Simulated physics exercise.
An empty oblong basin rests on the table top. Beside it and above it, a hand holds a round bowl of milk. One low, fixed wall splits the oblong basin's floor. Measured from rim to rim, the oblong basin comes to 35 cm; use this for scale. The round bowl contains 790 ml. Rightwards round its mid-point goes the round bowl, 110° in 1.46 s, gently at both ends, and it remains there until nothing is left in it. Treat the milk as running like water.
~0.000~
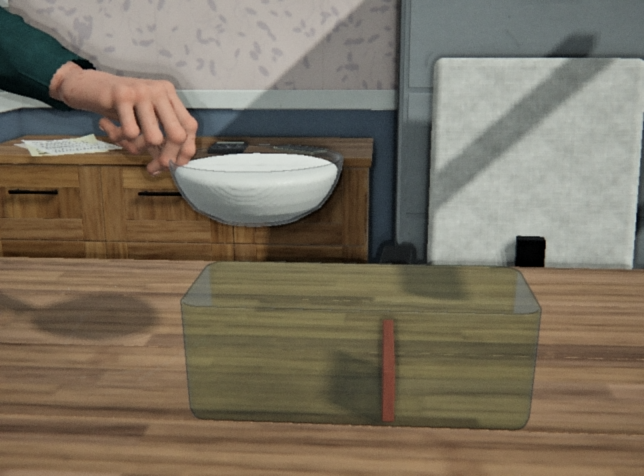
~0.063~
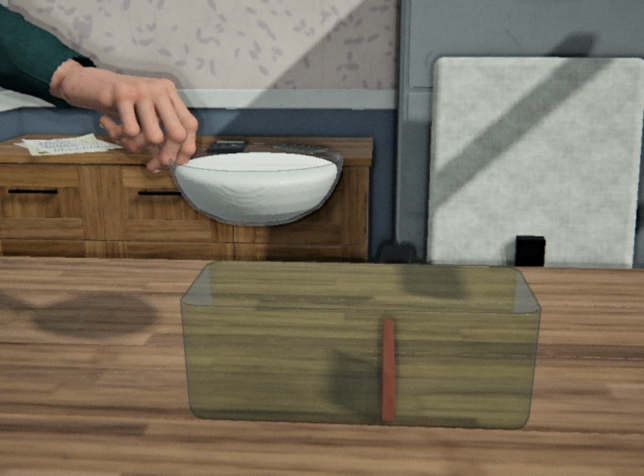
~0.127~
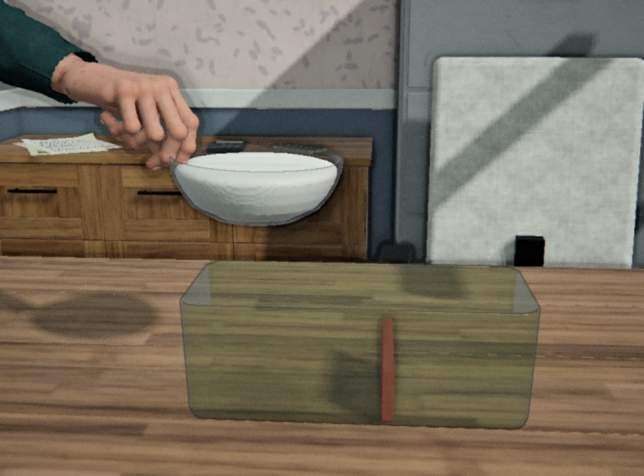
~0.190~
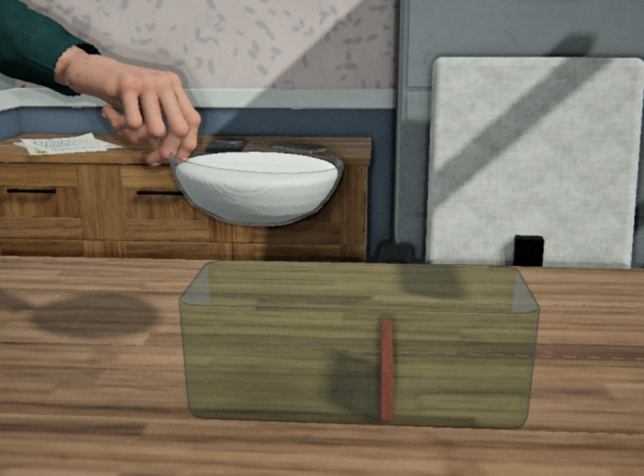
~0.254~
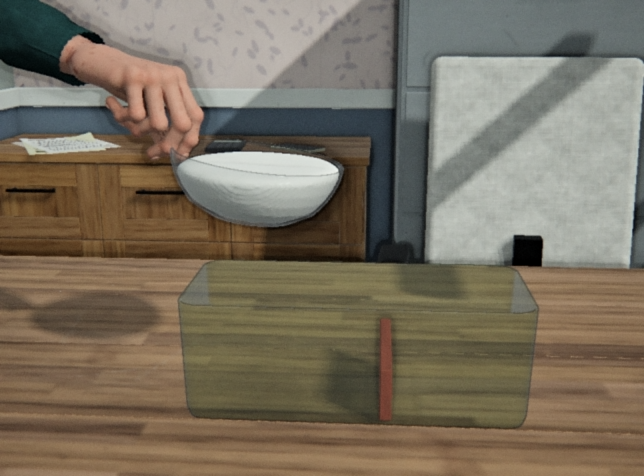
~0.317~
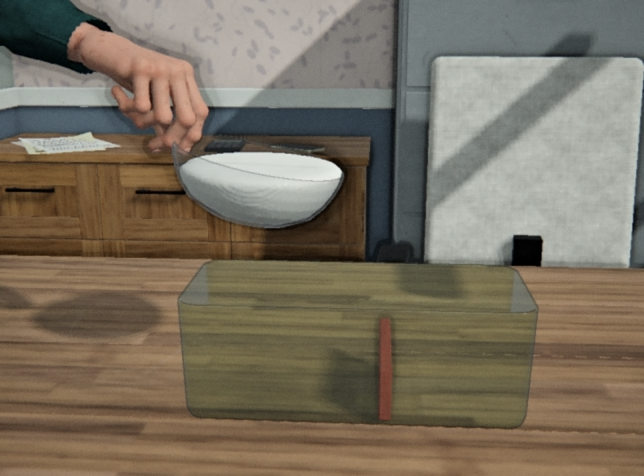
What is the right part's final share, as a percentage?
About 60 per cent.
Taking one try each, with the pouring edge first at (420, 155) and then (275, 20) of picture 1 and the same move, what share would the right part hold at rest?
Try 1: Approx. 95 %; try 2: Approx. 20 %.
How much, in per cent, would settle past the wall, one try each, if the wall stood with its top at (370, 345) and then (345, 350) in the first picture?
75 per cent first, 90 per cent second.
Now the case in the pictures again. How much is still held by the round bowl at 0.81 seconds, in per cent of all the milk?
At that time about 24 in a hundred parts are still held.
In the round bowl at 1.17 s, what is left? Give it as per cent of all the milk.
I reckon near 0 per cent still sits there.
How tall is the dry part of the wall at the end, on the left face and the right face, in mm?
Left: Roughly 44 mm; right: Roughly 30 mm.
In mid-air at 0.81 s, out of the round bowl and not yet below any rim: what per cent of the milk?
Close to 26 in a hundred.
By 0.81 s the tilt is 64° and 23 per cent is still to pour, 11 is left of the wall and 40 right of it.
By 1.17 s the tilt is 100° and 0 per cent is still to pour, 40 is left of the wall and 59 right of it.
By 1.55 s the tilt is 110° and 0 per cent is still to pour, 40 is left of the wall and 60 right of it.
By 1.96 s the tilt is 110° and 0 per cent is still to pour, 40 is left of the wall and 60 right of it.
At rest 40 per cent lies left of the wall, 60 right of it and 1 outside.
